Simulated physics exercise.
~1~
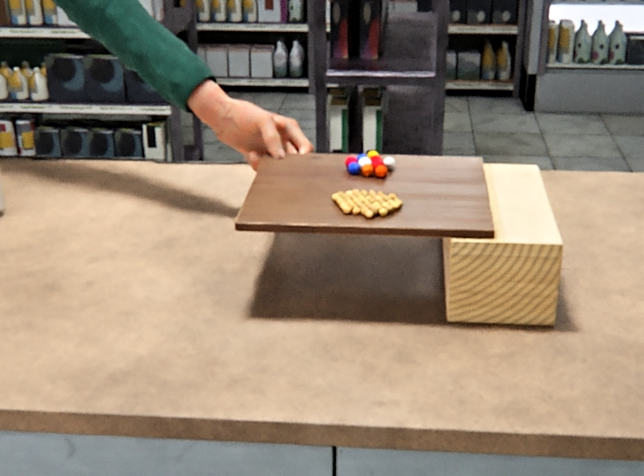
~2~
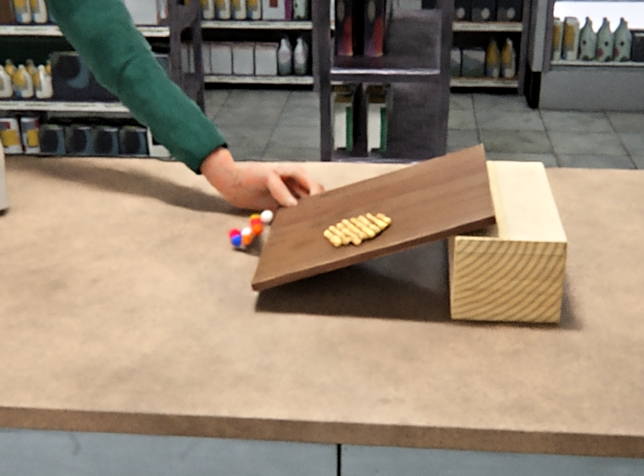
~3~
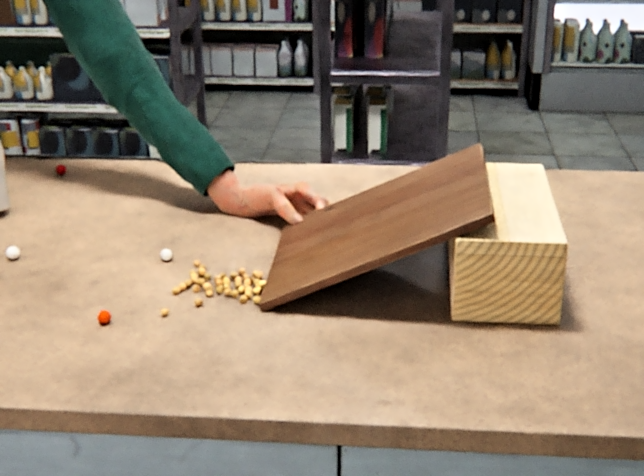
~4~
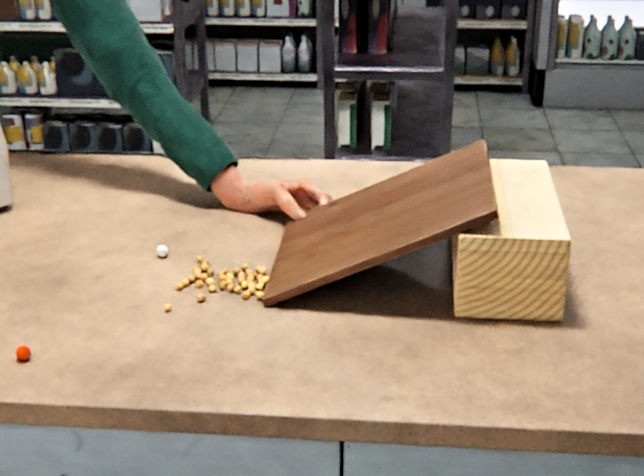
An arm in a green sleeve holds up the left end of a brown board across a tan shop counter, its right end on a pale wooden block, seen from the front with shelves of goods behind. Coloured balls sit at the back of the board and small tan pieces at the front. The hand lowers its end, and the balls roll off first to the left. The tan pieces follow once the board slopes down to the counter, spilling into a loose heap at its foot. At the end one white ball rests just behind the heap, while an orange one is far left.
